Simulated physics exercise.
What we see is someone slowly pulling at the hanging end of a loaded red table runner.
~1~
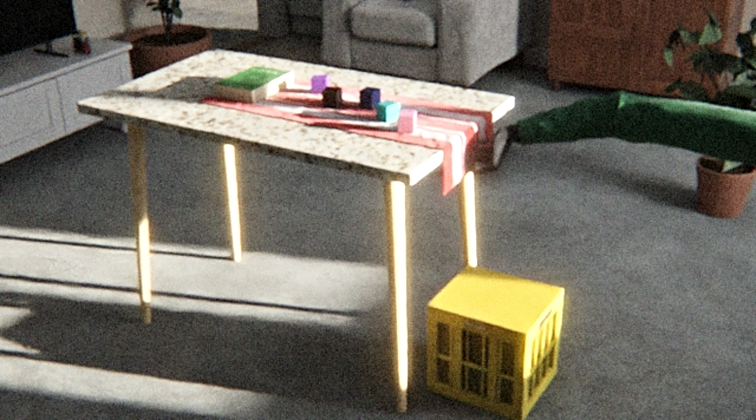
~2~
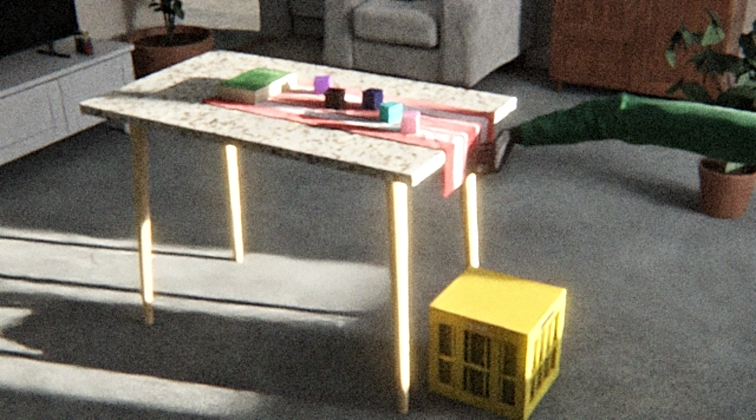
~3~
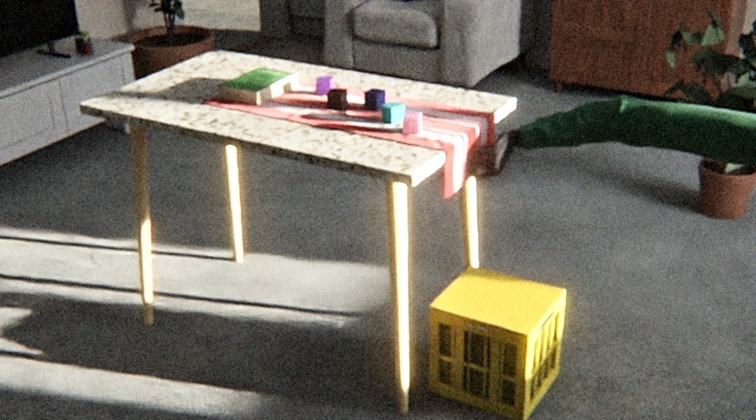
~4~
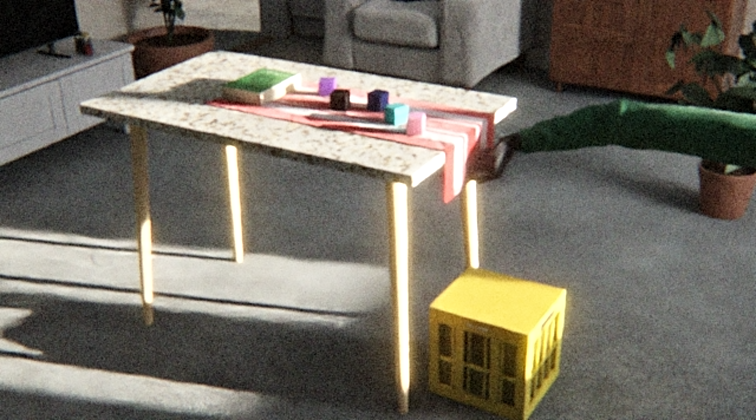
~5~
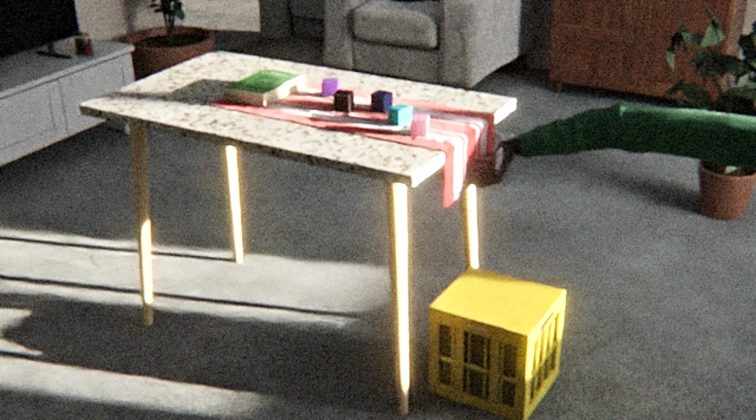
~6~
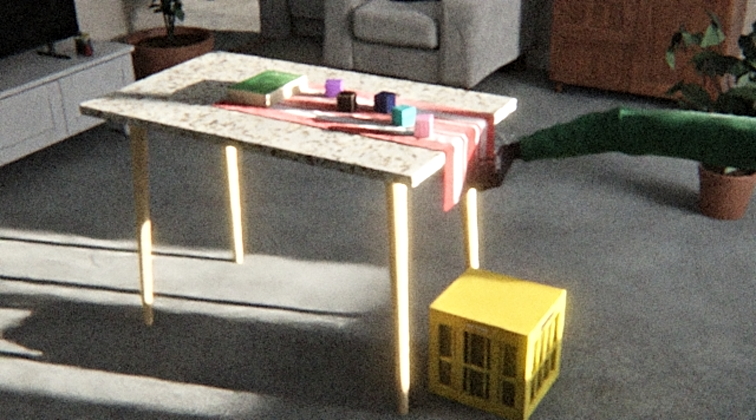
The clip opens on a speckled table with a red striped runner carrying several small coloured cubes and a green-topped object, a yellow crate below. A green-sleeved arm at the right slowly pulls the runner's hanging end downward, and the cubes creep slightly rightward with the cloth, still on the tabletop.
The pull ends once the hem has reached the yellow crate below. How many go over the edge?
The count of fallen things is three.
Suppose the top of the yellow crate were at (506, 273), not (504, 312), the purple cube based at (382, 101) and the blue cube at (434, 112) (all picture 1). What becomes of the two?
The purple cube holds on; the blue cube drops off.
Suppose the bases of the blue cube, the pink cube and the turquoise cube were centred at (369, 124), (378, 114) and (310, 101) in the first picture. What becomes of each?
The blue cube drops off; the pink cube goes over; the turquoise cube does not fall.
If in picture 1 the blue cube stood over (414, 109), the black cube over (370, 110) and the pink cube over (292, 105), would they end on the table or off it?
The blue cube is carried off; the black cube tumbles off; the pink cube keeps its place on top.
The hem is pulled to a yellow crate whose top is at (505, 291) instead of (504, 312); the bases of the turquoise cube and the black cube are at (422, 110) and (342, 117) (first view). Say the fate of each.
The turquoise cube drops off; the black cube holds on.
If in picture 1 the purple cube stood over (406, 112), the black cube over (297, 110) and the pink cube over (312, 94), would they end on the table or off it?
The purple cube is carried off; the black cube remains up; the pink cube survives.
Soon after, hem near (471, 264); pink cube and turquoise cube gone.
Then, hem on the crate; pink cube, turquoise cube and blue cube gone.
At rest, hem on the crate; pink cube, turquoise cube and blue cube gone. It carries off three.
